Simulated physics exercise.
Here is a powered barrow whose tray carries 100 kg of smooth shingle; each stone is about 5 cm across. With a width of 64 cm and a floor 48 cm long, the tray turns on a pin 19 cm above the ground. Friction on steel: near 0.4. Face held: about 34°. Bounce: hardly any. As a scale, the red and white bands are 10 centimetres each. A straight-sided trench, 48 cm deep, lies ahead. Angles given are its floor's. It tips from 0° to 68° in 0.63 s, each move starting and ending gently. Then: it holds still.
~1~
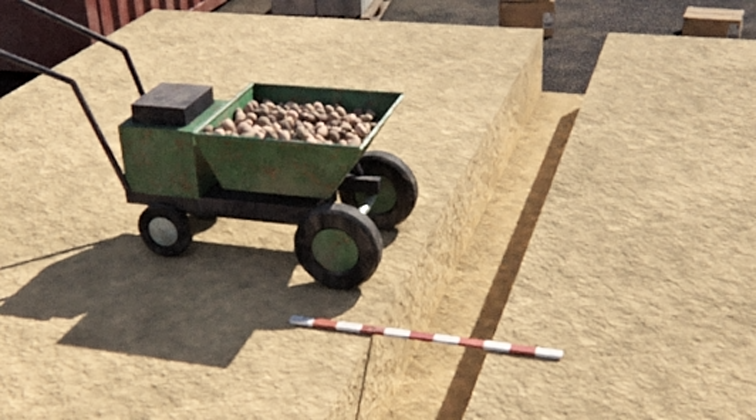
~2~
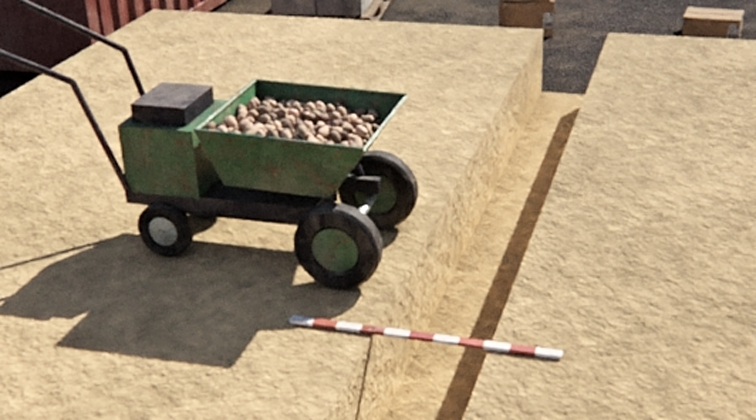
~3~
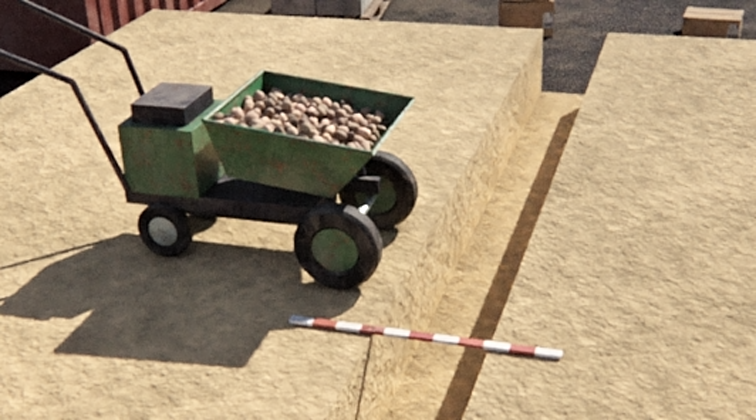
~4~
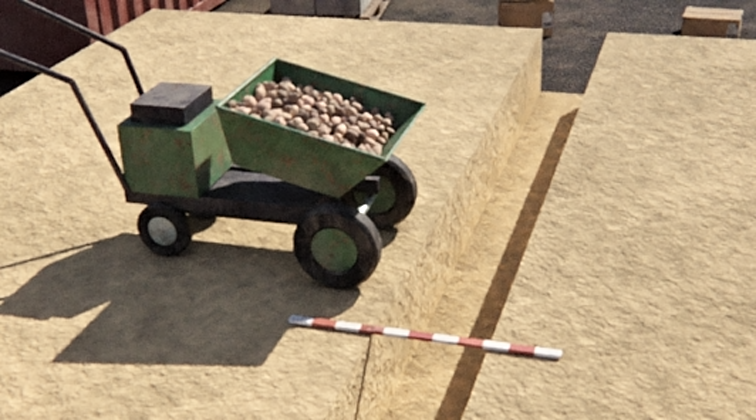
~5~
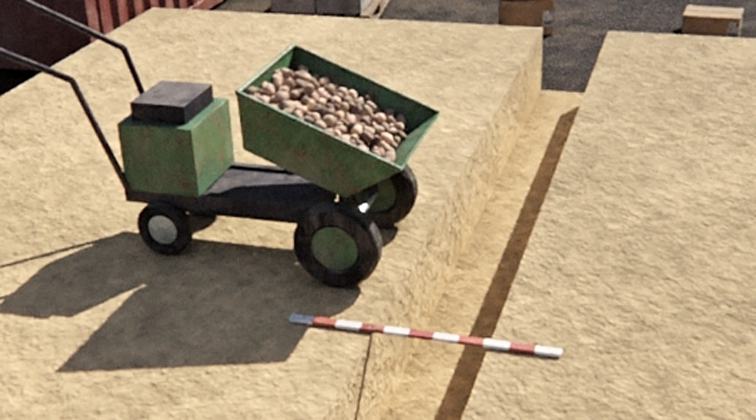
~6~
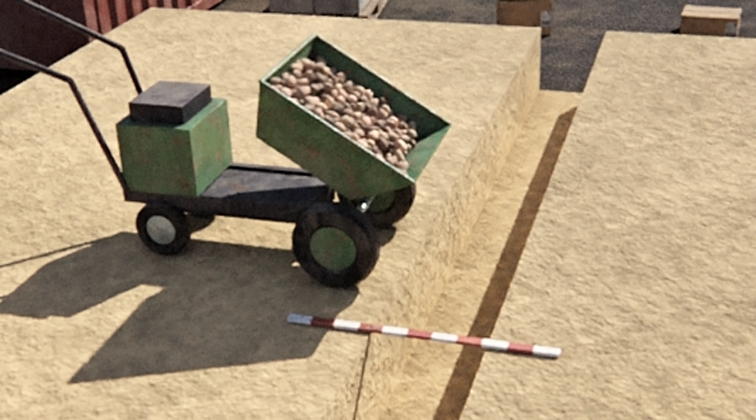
At the start, a green powered barrow stands on sandy ground beside a straight trench, its level tray heaped with small rounded stones, near a red and white banded rod. The tray's rear begins rising slightly, then lifts steadily until it slopes steeply down to the right, the stones still inside.
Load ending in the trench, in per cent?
52 per cent.
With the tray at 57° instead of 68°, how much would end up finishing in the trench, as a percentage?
In that case around 35 percent.
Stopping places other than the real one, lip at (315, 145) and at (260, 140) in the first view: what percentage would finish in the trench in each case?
First place roughly 90%, second roughly 85%.
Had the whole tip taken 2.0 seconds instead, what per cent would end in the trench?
Probably about 75 in a hundred.
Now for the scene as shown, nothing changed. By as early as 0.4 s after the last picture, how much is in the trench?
Close to 20 per cent has got there by then.
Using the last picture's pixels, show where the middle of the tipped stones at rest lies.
Look at roughly (509, 340).
Then, 0.2 s after the last picture the floor is at 57°, 100 % in the tray; the foremost stones are at (438, 198).
Then, 0.4 s after the last picture the floor is at 68°, 72 % in the tray, 19 % in the trench, 8 % past the trench; the foremost stones are at (533, 279).
Then, 0.8 s after the last picture the floor is at 68°, 23 % in the tray, 29 % in the trench, 48 % past the trench; the foremost stones are at (713, 301).
Then, 2.7 s after the last picture the floor is at 68°, 0 % in the tray, 52 % in the trench, 48 % past the trench; the foremost stones are past the picture's edge.
